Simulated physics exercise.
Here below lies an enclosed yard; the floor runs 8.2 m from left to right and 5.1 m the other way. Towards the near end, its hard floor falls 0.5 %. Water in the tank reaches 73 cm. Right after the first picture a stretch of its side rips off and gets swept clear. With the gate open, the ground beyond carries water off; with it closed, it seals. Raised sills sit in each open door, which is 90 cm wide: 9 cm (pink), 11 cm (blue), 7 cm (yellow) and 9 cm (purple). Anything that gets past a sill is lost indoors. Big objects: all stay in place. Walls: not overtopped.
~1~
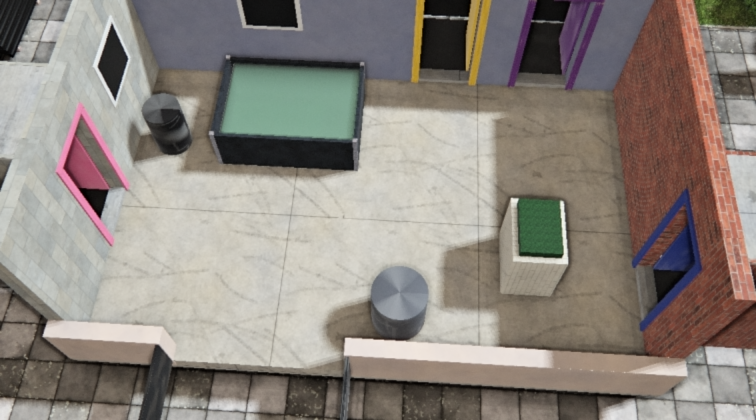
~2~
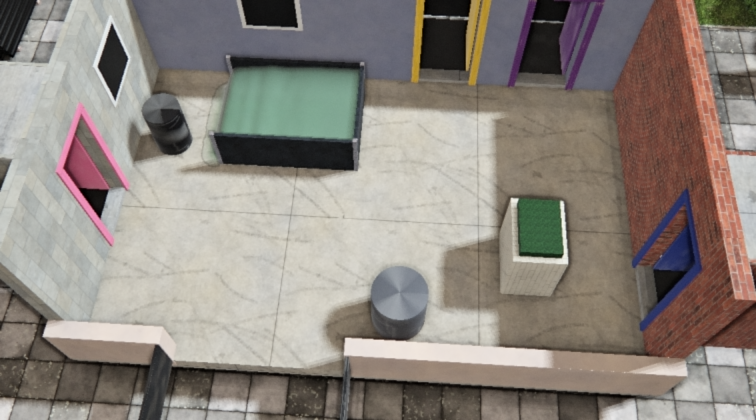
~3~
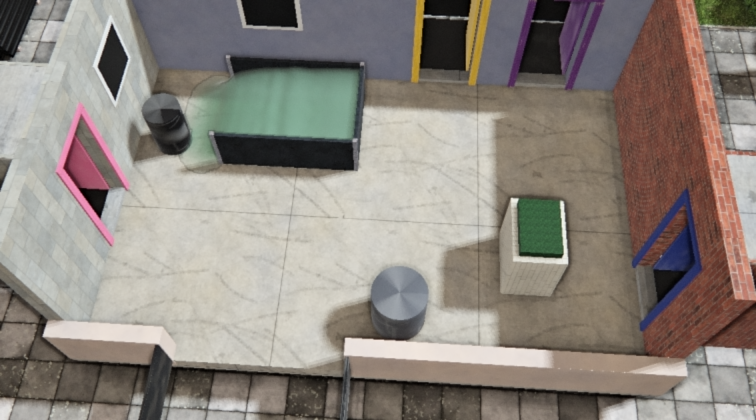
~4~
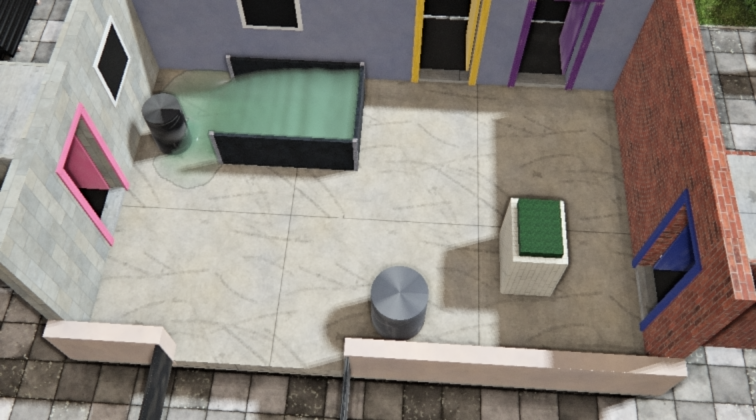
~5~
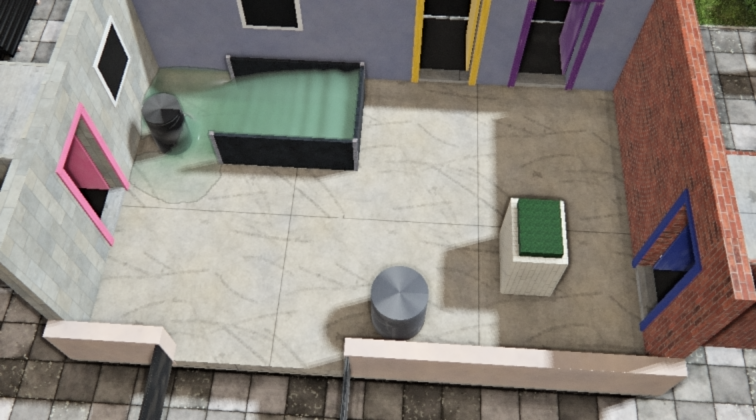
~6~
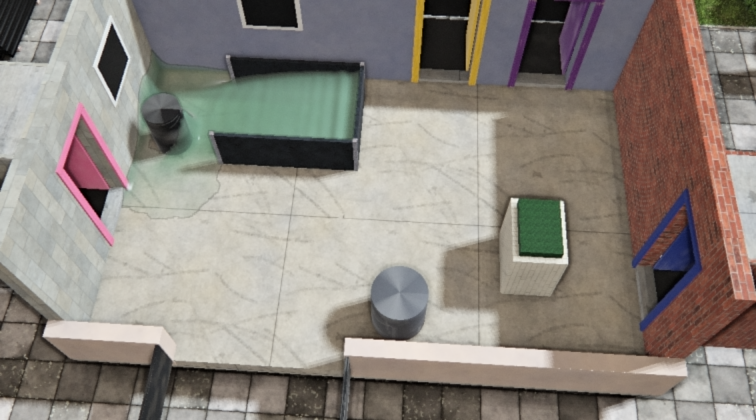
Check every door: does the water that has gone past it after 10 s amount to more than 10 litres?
Pink door: It does. Blue door: It does not. Yellow door: It does not. Purple door: It does not.
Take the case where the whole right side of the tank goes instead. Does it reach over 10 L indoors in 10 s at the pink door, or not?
Pink: Falls short.
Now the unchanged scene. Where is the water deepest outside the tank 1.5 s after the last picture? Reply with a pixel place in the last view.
In the last picture, around (153, 94).
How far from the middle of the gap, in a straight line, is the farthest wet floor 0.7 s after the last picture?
Some 3.8 metres from the gap.
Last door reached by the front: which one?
That would be the blue door, last of all.
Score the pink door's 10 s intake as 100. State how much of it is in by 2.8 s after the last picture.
Roughly 90 percent is in by then.
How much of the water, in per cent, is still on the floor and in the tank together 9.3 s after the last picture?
Remaining: Roughly 80 %.
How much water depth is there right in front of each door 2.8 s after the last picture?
In cm: Pink 11, blue 0, yellow 6, purple 3.
Then, 0.7 s after the last picture water covers 15 % of the floor and is deepest (60 cm) near (155, 86); pink door 15 cm at the sill, 8 L in, blue door not reached, yellow door not reached, purple door not reached.
Then, 1.5 s after the last picture water covers 25 % of the floor and is deepest (50 cm) near (153, 94); pink door 18 cm at the sill, 33 L in, blue door not reached, yellow door not reached, purple door not reached.
Then, 2.8 s after the last picture water covers 40 % of the floor and is deepest (33 cm) near (99, 339); pink door 11 cm at the sill, 57 L in, blue door not reached, yellow door 6 cm at the sill, 0 L in, purple door 3 cm at the sill, 0 L in.
Then, 5.3 s after the last picture water covers 75 % of the floor and is deepest (17 cm) near (217, 131); pink door 7 cm at the sill, 62 L in, blue door 2 cm at the sill, 0 L in, yellow door 2 cm at the sill, 0 L in, purple door 2 cm at the sill, 0 L in.
Then, 9.3 s after the last picture water covers 95 % of the floor and is deepest (11 cm) near (87, 338); pink door 6 cm at the sill, 64 L in, blue door 7 cm at the sill, 0 L in, yellow door 2 cm at the sill, 0 L in, purple door 4 cm at the sill, 0 L in.
